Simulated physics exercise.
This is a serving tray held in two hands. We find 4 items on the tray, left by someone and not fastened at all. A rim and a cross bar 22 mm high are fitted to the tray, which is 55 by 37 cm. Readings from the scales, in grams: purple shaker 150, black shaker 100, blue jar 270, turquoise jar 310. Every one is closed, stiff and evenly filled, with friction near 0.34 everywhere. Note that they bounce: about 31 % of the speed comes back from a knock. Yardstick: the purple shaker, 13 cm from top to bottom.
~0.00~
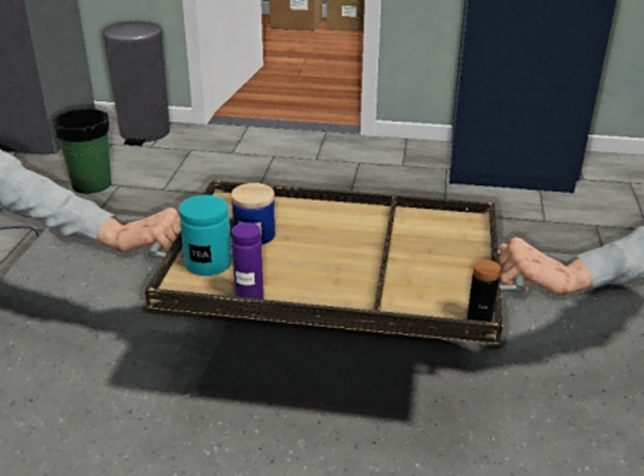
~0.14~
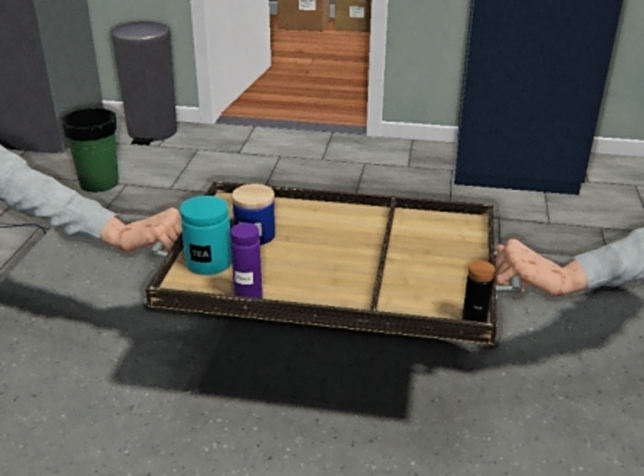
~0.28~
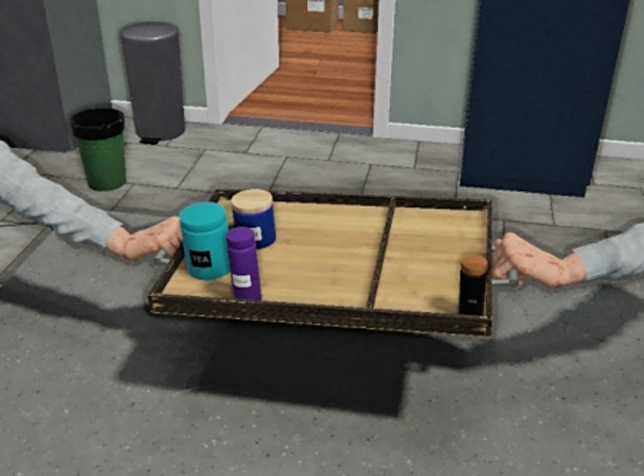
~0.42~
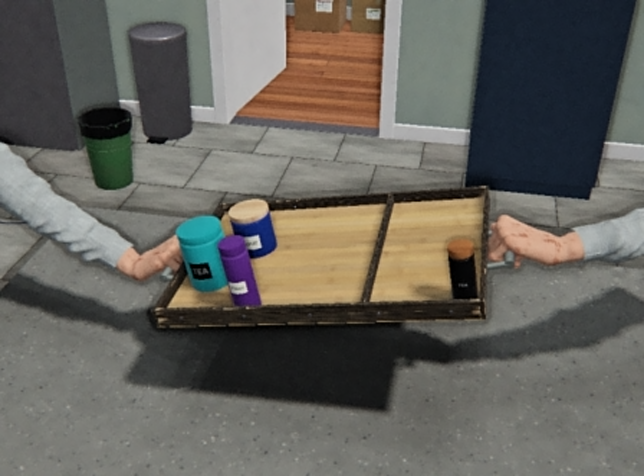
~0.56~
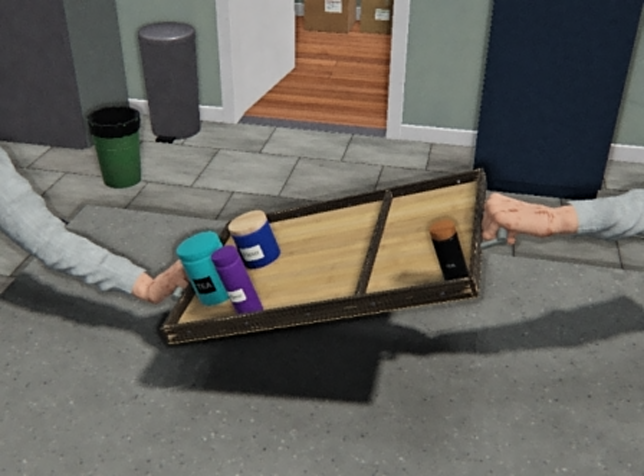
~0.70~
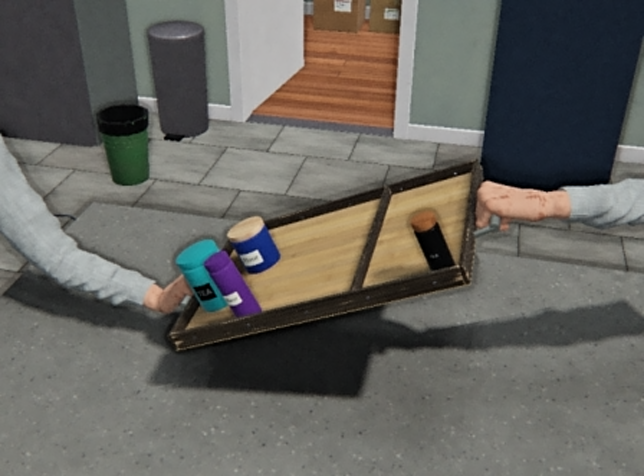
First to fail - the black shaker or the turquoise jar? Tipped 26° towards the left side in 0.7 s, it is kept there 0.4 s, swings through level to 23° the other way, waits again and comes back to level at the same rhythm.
The first.
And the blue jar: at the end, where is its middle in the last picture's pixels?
My guess is roughly (361, 227).
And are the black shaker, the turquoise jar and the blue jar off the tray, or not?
Well, the black shaker does not come off, the turquoise jar does not come off, and the blue jar does not come off.
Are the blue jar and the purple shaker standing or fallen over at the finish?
In the last frame the blue jar remains up and the purple shaker does not stay up.
After 1.10 s, tray tilted 26°, left edge down; purple shaker now off the tray; black shaker tipped 38° from how it sat near (349, 263); turquoise jar slid 2 cm near (205, 279).
After 1.60 s, tray tilted 5°, right edge down; black shaker on its side near (239, 276); turquoise jar slid 2 cm near (203, 222); blue jar slid 8 cm.
After 2.10 s, tray tilted 23°, right edge down; black shaker on its side near (272, 271); turquoise jar slid 6 cm near (257, 212).
After 2.50 s, tray tilted 19°, right edge down; black shaker on its side near (334, 302); turquoise jar tipped 4° from how it sat near (360, 260); blue jar slid 19 cm.
At rest (4.5 s), off the tray, purple shaker; tipped over on the tray, black shaker; not toppled but over 5 cm from the start, blue jar and turquoise jar. Seen from the same camera at the end, black shaker near (332, 298), turquoise jar near (337, 249). Black shaker went at 1.10 s; turquoise jar was never lost.
